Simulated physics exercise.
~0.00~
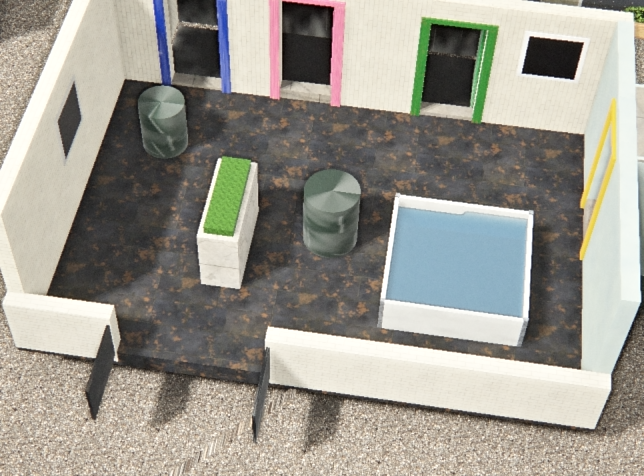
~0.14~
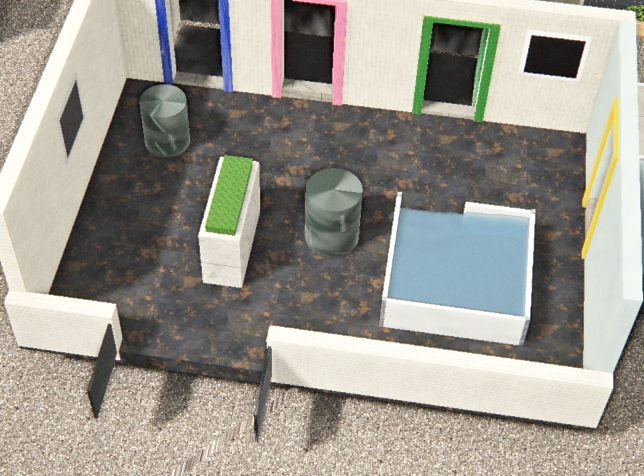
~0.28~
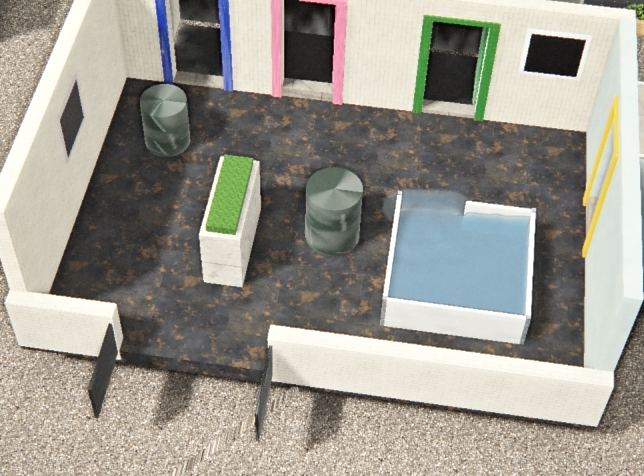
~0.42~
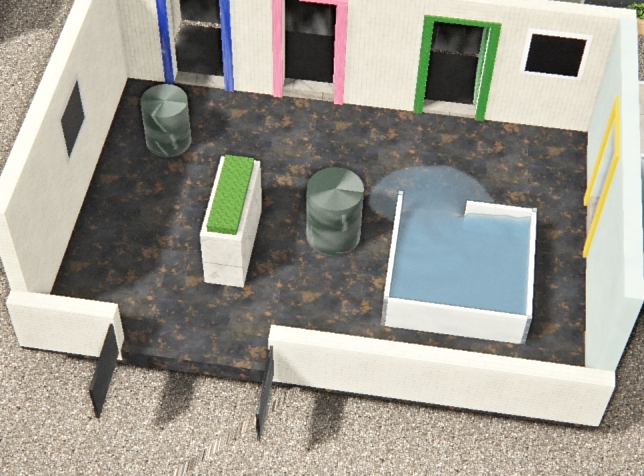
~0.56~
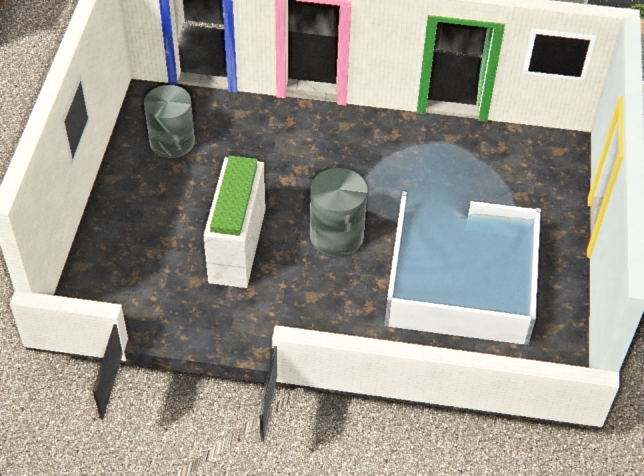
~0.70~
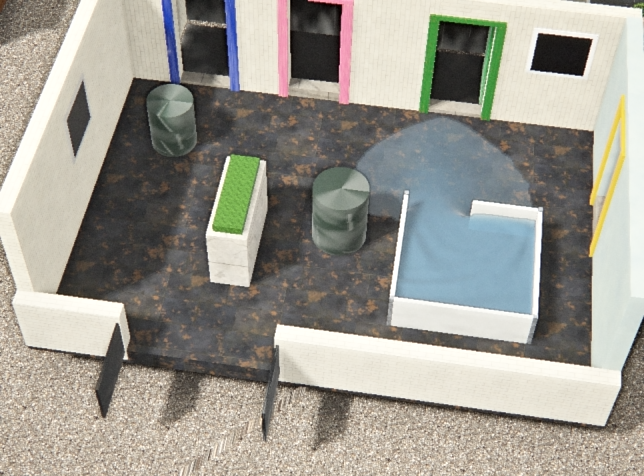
Water spreads out across the dark, rust-flecked floor of a white-walled yard, seen from high above, through a gap that opens in the far wall of a white tank at right. Blue, pink and green doorways line the back wall, with two grey-green cylinders and a grass-topped white block further left. The pale sheet fans toward the green doorway, reaching near it, while the view shifts very slightly.
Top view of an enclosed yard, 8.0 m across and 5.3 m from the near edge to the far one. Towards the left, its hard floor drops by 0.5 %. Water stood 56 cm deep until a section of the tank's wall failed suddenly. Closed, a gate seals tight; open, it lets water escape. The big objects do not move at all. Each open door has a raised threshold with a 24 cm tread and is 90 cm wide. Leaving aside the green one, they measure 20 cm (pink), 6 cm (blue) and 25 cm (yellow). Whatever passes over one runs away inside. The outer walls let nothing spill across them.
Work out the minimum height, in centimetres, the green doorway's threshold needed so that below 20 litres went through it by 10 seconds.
The minimum is roughly 22 cm.
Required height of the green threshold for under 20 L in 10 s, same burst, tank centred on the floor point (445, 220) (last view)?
A minimum of about 27 cm.
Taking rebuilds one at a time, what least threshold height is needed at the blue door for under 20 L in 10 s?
Roughly 6.5 cm at the blue door.
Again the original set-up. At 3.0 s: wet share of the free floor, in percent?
30 %.
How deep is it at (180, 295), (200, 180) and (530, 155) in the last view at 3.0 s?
I'd read roughly 0, 0 and 3 cm there.
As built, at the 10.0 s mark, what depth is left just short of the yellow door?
About 3.5 centimetres.
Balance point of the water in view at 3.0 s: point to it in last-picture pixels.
Centre of the water: Approx. (430, 215) px.
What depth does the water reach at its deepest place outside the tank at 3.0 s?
21 cm.
After 1.4 s water covers 20 % of the floor, deepest (28 cm) near (430, 212); 5 cm at the green door, 37 litres in over its 8 cm threshold.
After 3.0 s water covers 30 % of the floor, deepest (21 cm) near (452, 117); 20 cm at the green door, 197 litres in over its 8 cm threshold.
After 10.0 s water covers 85 % of the floor, deepest (10 cm) near (131, 87); 7 cm at the green door, 302 litres in over its 8 cm threshold.
At the green door as built, the water arrived by 0.8 s and peaked near 22 cm at 2.6 s.
With a threshold of 19 cm, 46 litres would have come in within the 10 s; with 26 cm, 3 litres. So under 20 litres takes about 22 cm.
